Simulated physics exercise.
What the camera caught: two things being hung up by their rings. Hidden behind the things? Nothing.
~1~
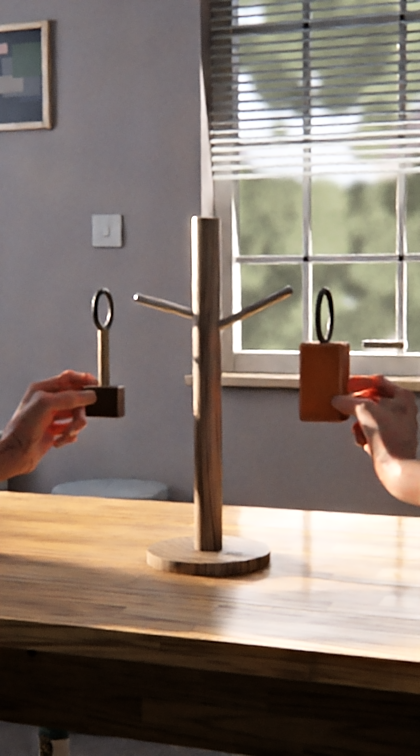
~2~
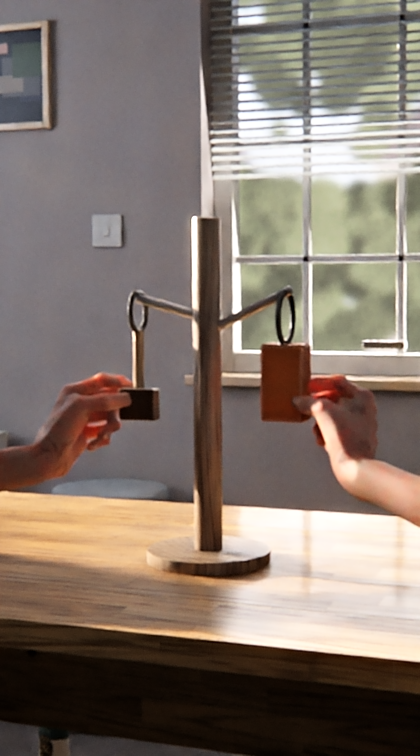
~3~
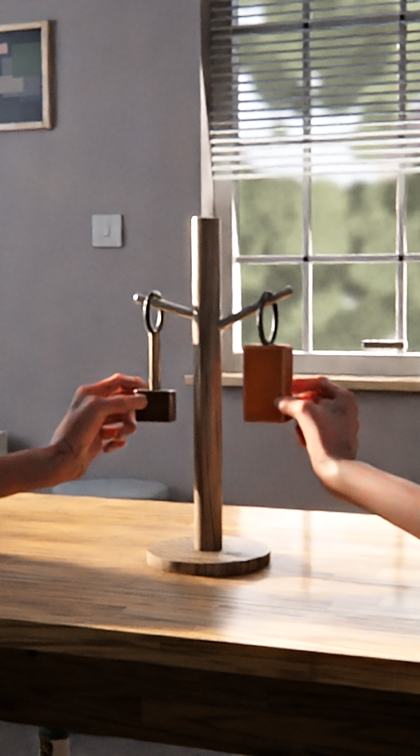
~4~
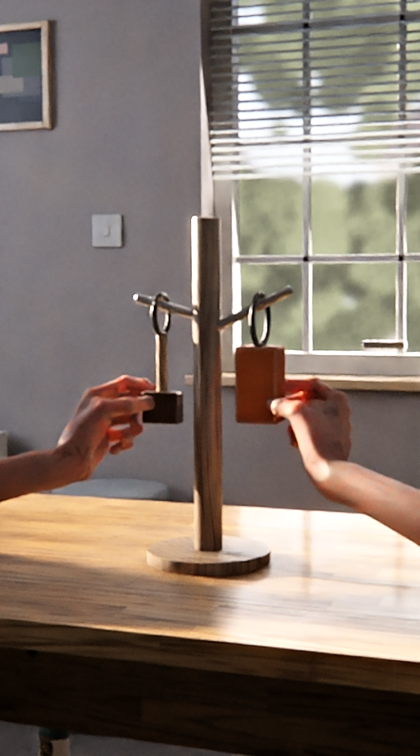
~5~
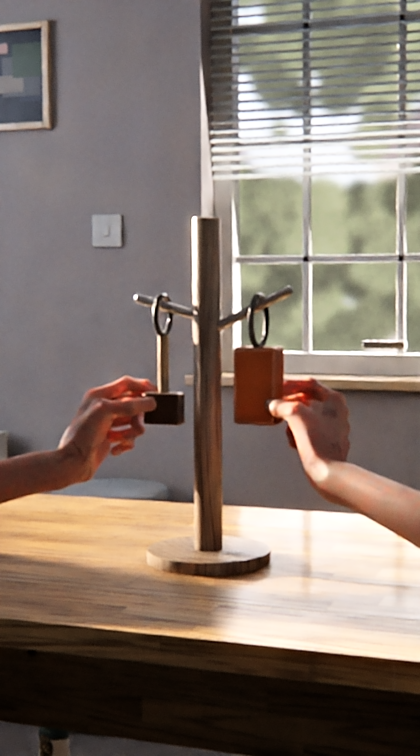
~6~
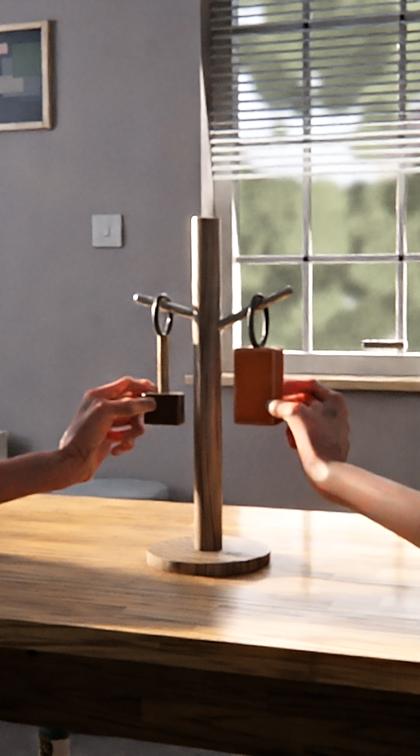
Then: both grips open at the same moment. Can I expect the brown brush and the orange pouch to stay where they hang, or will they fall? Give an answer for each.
You can expect this: The brown brush stays where it hangs, the orange pouch stays where it hangs.
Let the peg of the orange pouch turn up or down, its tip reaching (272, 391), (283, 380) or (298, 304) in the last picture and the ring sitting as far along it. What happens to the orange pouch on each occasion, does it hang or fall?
Tumbles off; tumbles off; stays put.
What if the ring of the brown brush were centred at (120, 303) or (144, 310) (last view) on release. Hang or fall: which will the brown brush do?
Log, two runs: Gives way / is held fast.
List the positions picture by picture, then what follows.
The first picture shows still on the way; brown brush (104, 353); orange pouch (324, 354); peg stand (213, 391).
The second picture shows still on the way; orange pouch (286, 355); peg stand (213, 391).
The third picture shows still on the way; brown brush (155, 356); peg stand (213, 391).
The fourth picture shows still on the way; orange pouch (260, 357); peg stand (213, 391).
The fifth picture shows still on the way; brown brush (163, 358); peg stand (213, 391).
The sixth picture shows in place, still held; brown brush (163, 359); orange pouch (259, 359); peg stand (213, 391).
Then, 0.12 s past the last view, brown brush moving near (165, 361); orange pouch leaning 14° off how it started near (251, 369).
Finally, the brown brush stays on its peg, near (178, 365); the orange pouch stays on its peg, near (244, 373).
